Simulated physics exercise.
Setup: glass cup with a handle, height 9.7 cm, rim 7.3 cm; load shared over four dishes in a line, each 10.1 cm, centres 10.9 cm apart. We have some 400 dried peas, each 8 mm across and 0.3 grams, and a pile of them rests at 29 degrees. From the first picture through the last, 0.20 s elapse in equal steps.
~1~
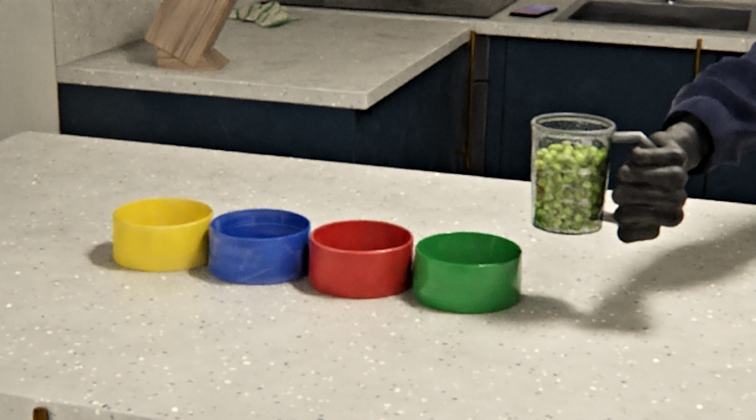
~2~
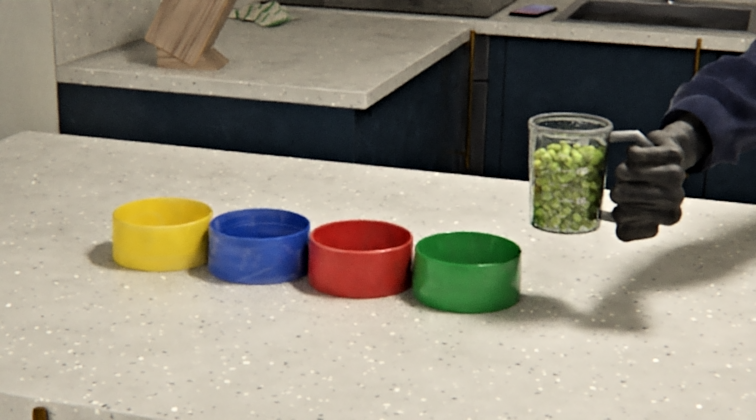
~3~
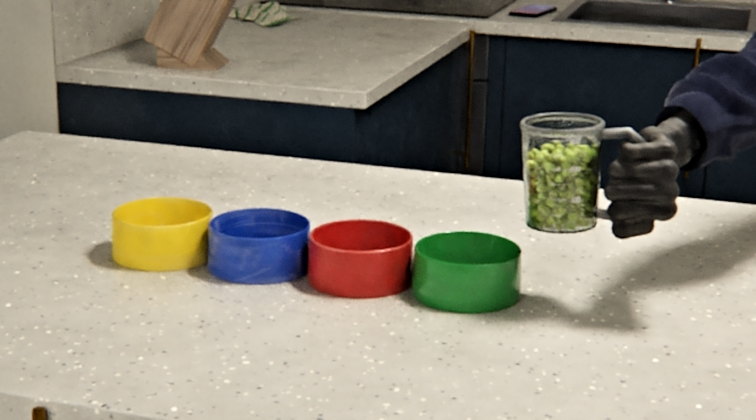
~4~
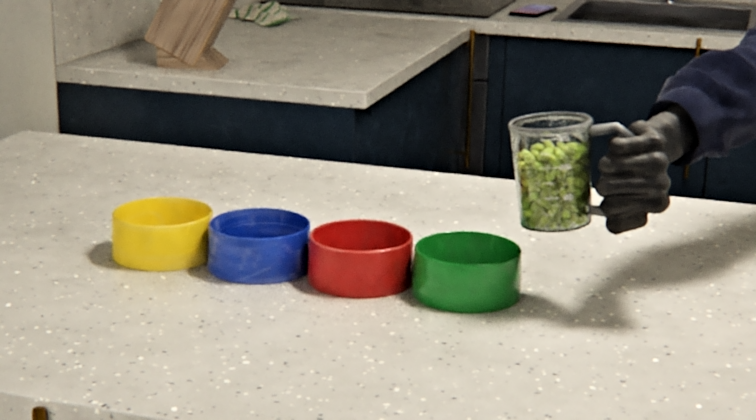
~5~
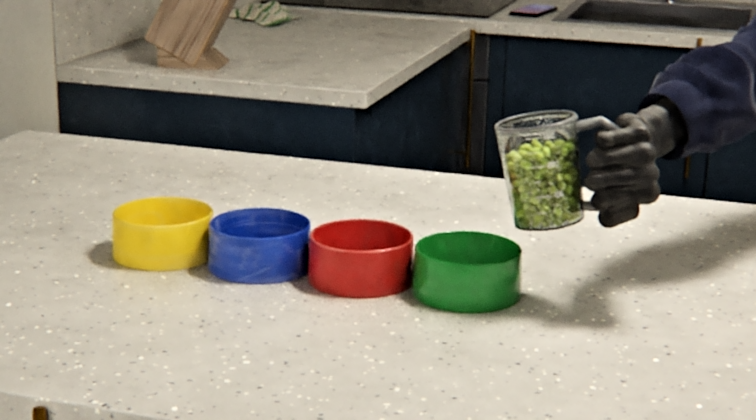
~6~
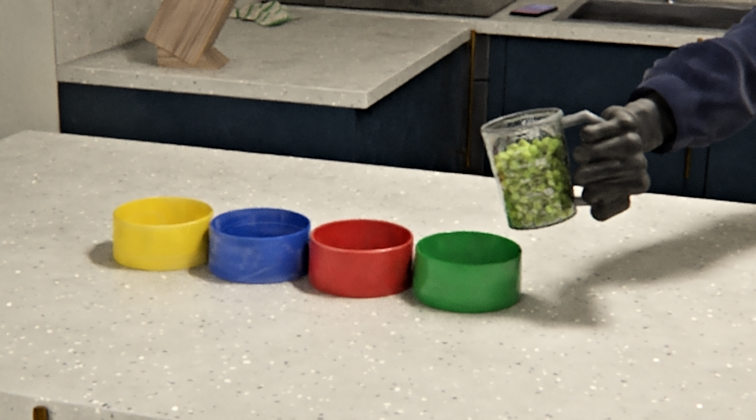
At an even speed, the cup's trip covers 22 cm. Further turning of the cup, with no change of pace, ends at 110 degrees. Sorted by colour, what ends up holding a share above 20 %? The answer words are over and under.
Red: Under. Blue: Over. Green: Under. Yellow: Under. Counter: Under.
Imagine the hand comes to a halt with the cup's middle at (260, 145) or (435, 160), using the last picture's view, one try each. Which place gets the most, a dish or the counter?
Try 1 - yellow; try 2 - red.
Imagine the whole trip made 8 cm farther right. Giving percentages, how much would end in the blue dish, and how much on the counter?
Then the blue dish would get 0 and the counter 0.
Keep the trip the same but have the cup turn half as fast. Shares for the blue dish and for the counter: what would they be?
Blue: 100, counter: 0.
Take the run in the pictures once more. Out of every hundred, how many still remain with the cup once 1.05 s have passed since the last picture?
It comes out close to 30 per cent.
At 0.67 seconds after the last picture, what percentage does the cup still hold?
100 %.
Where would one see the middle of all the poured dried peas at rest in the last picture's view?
Once everything settles, the centre is around (265, 244).
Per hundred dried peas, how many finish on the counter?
Roughly 0 in a hundred.
Then, 0.40 s after the last picture, tilt 61 degrees; cup holds 100 %.
Then, 0.67 s after the last picture, tilt 91 degrees; cup holds 100 %.
Then, 1.05 s after the last picture, tilt 110 degrees; cup holds 30 %, blue 70 %.
In the end, red 0 %, blue 100 %, green 0 %, yellow 0 %, counter 0 %.
